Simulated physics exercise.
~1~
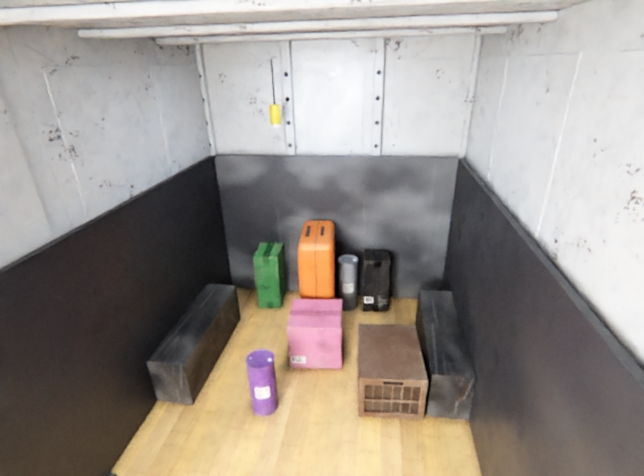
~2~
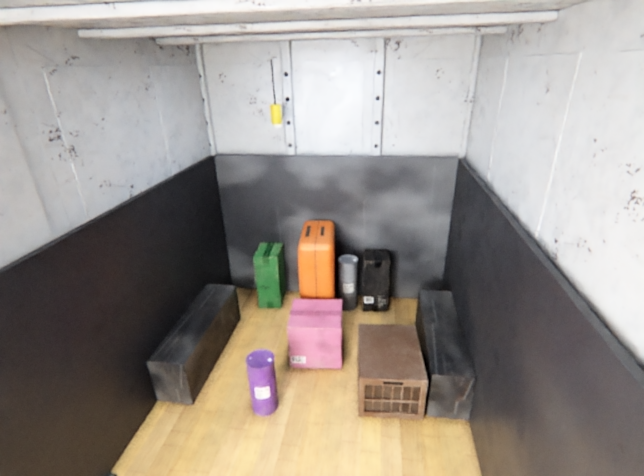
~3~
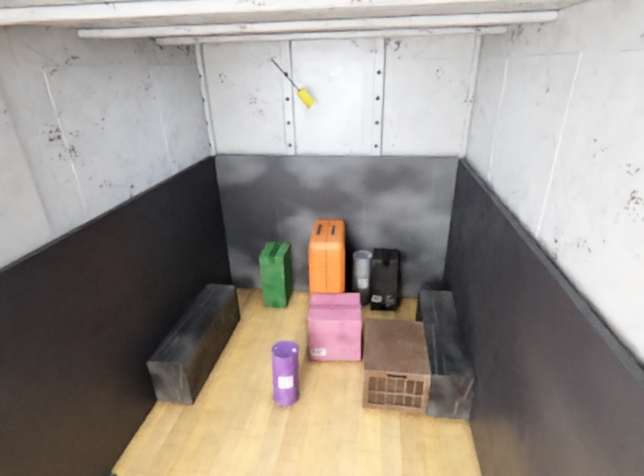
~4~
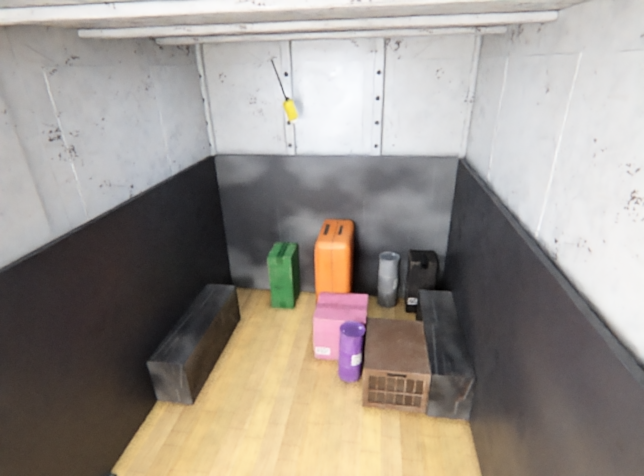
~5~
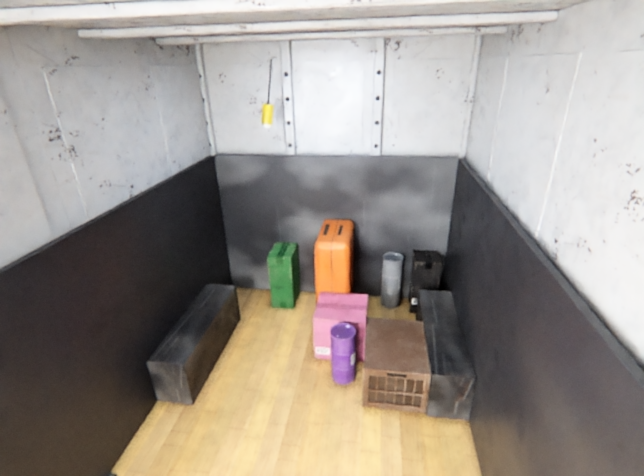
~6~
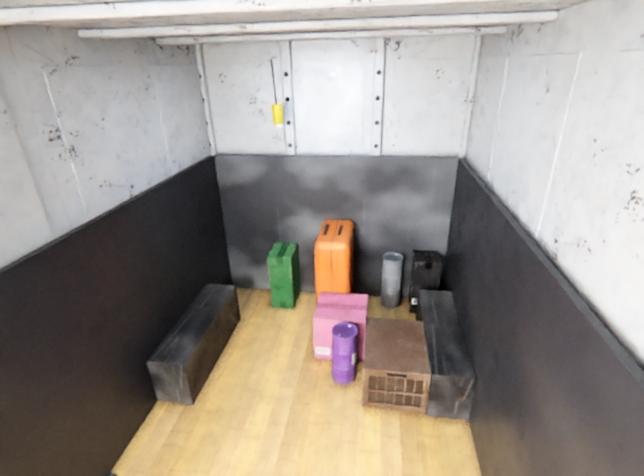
The footage shows boxes, canisters and an orange case standing in a van's load bay as a yellow lamp swings and the items shift right, the purple canister travelling furthest to stop before the pink box, everything still upright as the load settles.
